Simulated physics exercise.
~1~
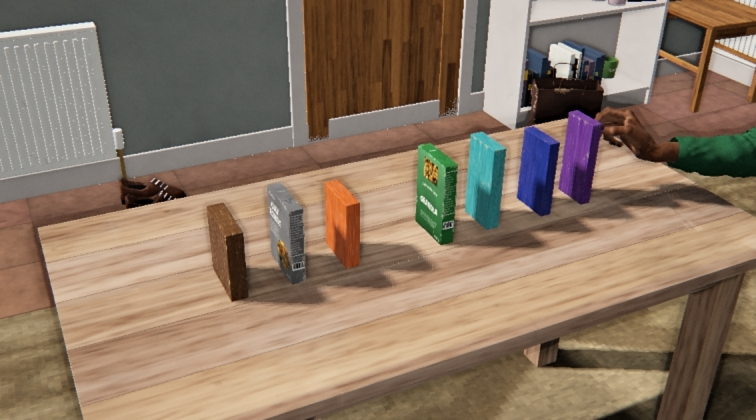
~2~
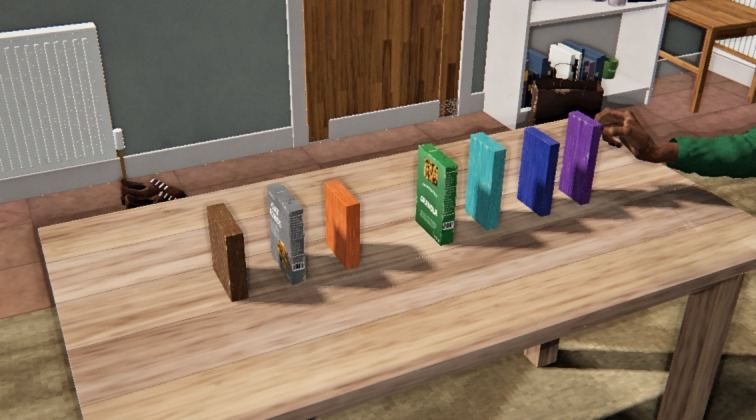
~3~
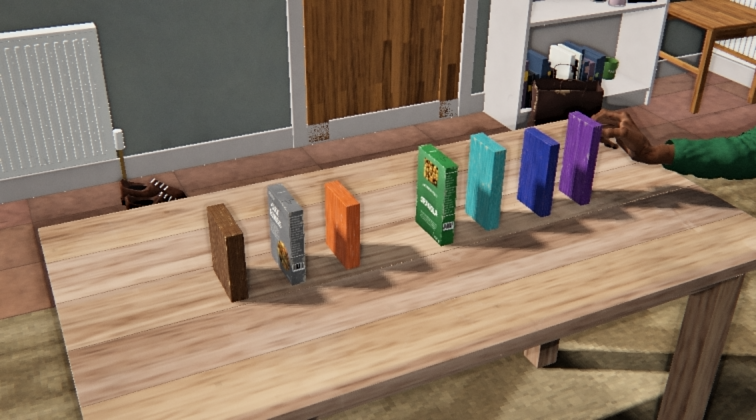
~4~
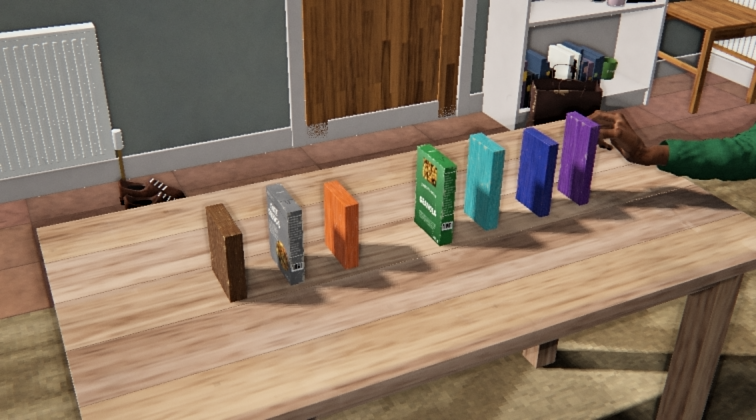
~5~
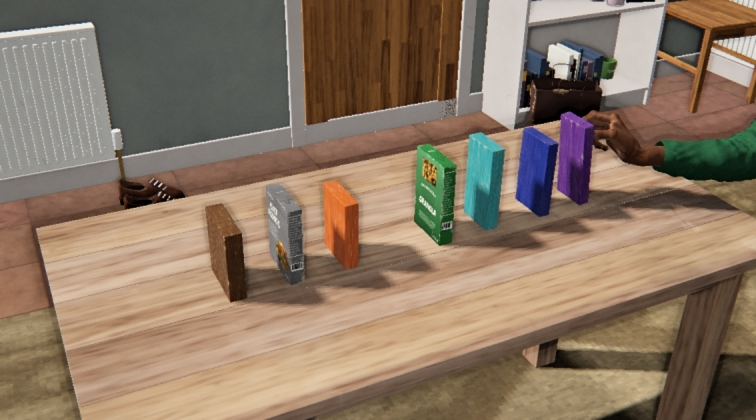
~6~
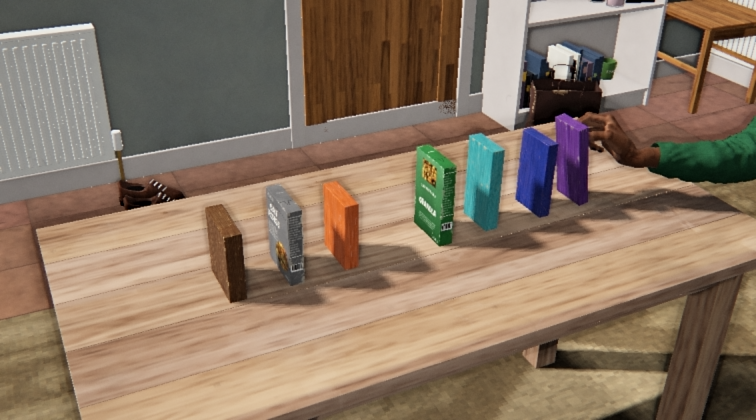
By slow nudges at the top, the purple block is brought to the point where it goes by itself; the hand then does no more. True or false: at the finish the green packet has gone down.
True.
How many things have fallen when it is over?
The count is 7.
Then, 0.50 s on from there, purple block 66° over; blue block turned 53° from how it was put; turquoise board turned 19° from how it was put.
Then, 0.70 s on from there, purple block 77° over; green packet on its side near (384, 237); turquoise board turned 72° from how it was put; blue block on its side.
Then, 1.20 s on from there, purple block 76° over; green packet on its side near (384, 238); turquoise board on its side; blue block on its side.
In the end, toppled on the table, green packet, blue block, orange board, turquoise board and grey packet. At the end, from the last picture's camera, green packet near (384, 238).
